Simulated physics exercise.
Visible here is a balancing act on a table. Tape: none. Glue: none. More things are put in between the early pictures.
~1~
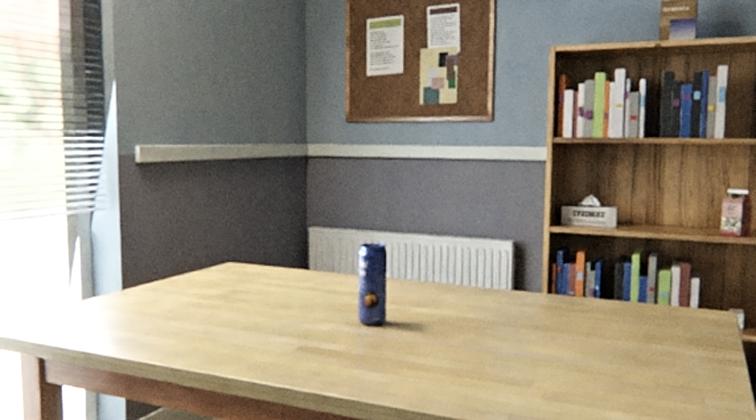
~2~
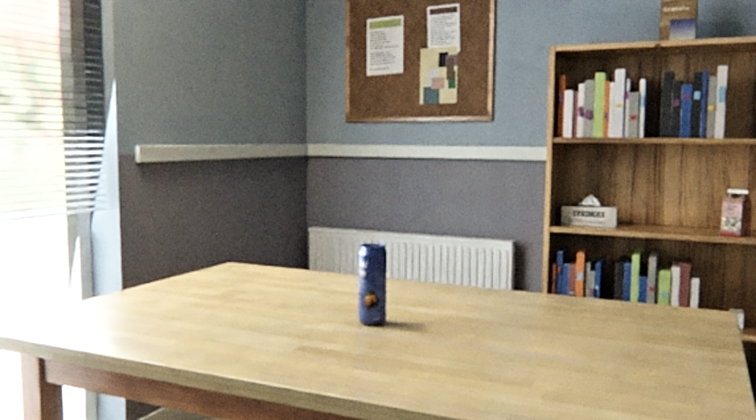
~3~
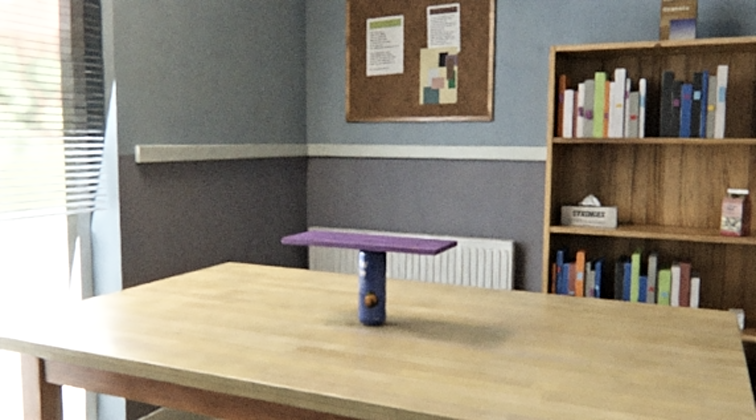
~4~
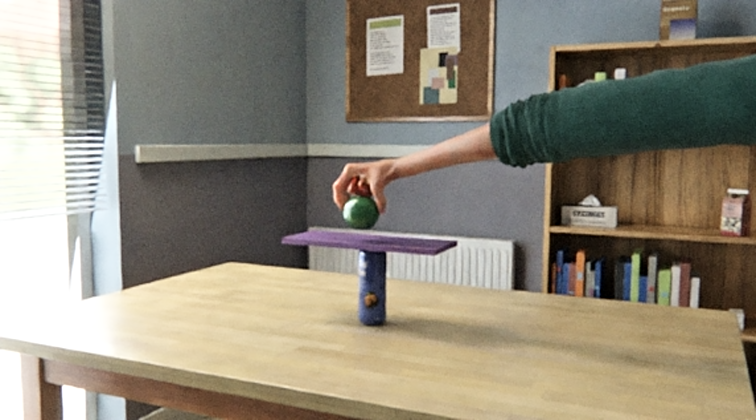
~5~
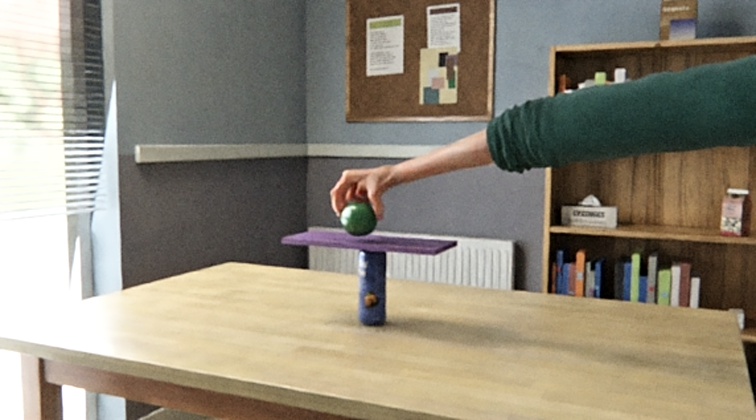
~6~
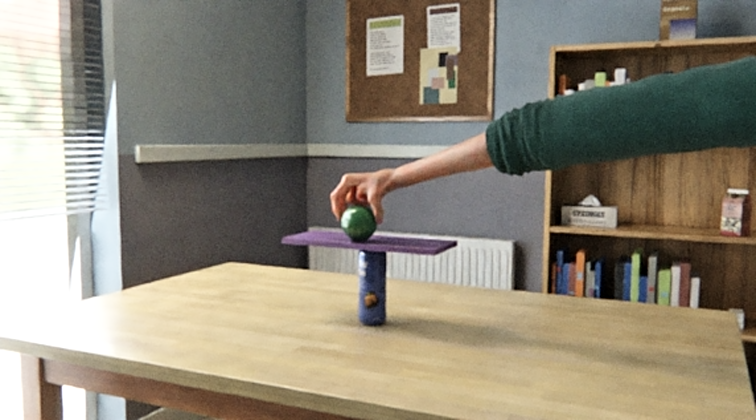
Blue can standing on a wooden table, then topped with a purple board, as a hand lowers a green apple onto it.
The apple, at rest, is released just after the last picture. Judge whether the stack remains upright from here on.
It remains upright.
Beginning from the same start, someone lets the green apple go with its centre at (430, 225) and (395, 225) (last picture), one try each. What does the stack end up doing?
It falls the first time and does not fall the second time.
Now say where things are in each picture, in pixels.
The last thing is not in view yet; blue can (373, 284), in the first frame.
The last thing is not in view yet; blue can (373, 284), in the second frame.
The last thing is not in view yet; blue can (373, 284), in the third frame.
Still above its spot; green apple (362, 213); blue can (373, 284), in the fourth frame.
Still above its spot; green apple (359, 219); blue can (373, 284), in the fifth frame.
Set down, still held; green apple (359, 223); blue can (373, 284), in the sixth frame.
Then, 0.20 s past the last view, nothing moves.
Then, 0.40 s past the last view, green apple resting near (359, 223).
Finally, all 3 still in place. Final places as the last picture's camera would see them, green apple near (359, 223). The stack stays up.
